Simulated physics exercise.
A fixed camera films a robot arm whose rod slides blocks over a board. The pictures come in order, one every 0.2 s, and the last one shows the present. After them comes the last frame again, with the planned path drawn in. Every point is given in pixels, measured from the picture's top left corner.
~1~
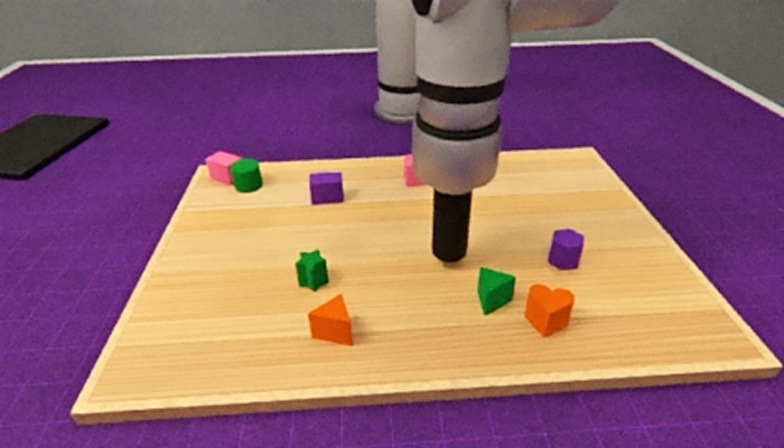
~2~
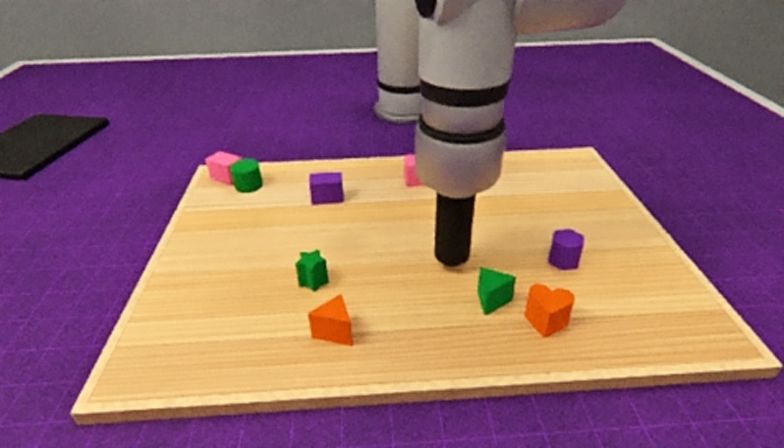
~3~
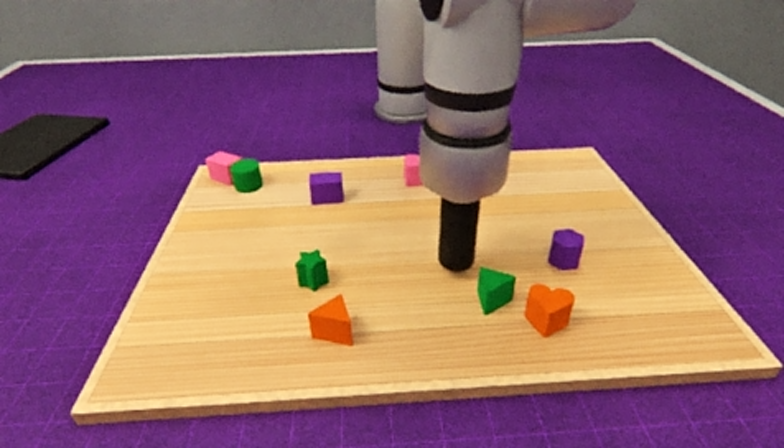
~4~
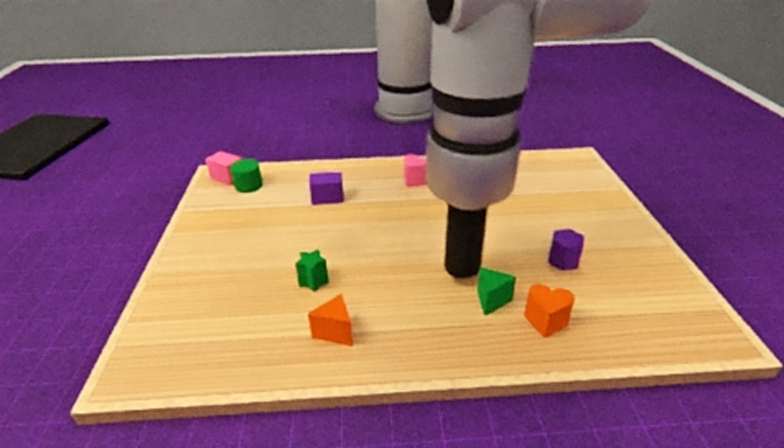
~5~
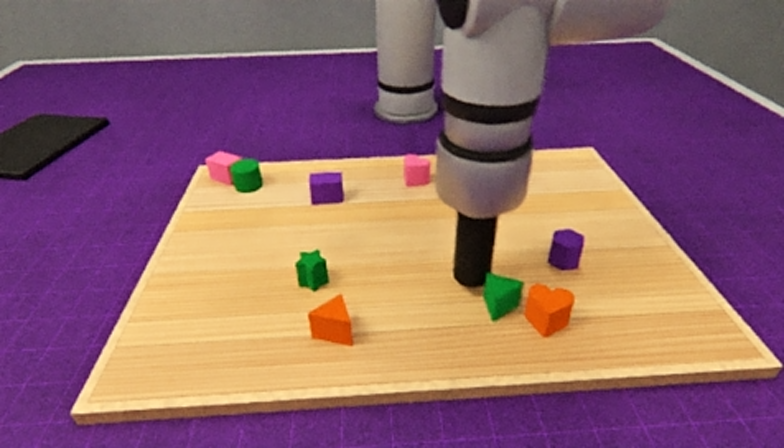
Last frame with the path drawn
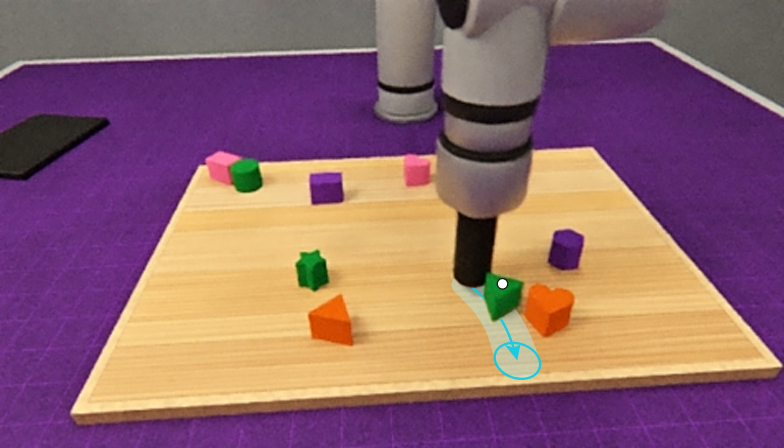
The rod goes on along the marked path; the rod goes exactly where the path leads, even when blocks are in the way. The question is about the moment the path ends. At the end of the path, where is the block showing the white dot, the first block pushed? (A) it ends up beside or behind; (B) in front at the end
My answer is option A.
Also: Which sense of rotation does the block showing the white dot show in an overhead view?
Spins counterclockwise.
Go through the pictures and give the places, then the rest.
The first picture shows rod tip at (449, 252); block tops, green three-sided block at (495, 278); orange heart block at (552, 297).
The second picture shows rod at (452, 256); blocks unchanged.
The third picture shows rod at (456, 261); blocks unchanged.
The fourth picture shows rod at (462, 268); blocks unchanged.
The fifth picture shows rod at (471, 276); green three-sided block at (503, 284); orange heart block at (552, 297).
Path on the board, from (471, 286) by way of (491, 306) and (507, 331) to (517, 360); the dot is on the green three-sided block.
One third of the way, rod at (493, 298); green three-sided block at (523, 300), turned 55° anticlockwise.
Two thirds of the way, rod at (509, 322); green three-sided block at (546, 322), turned 85° anticlockwise.
At the end, rod at (519, 351); green three-sided block at (558, 332), turned 110° anticlockwise; orange heart block in place.
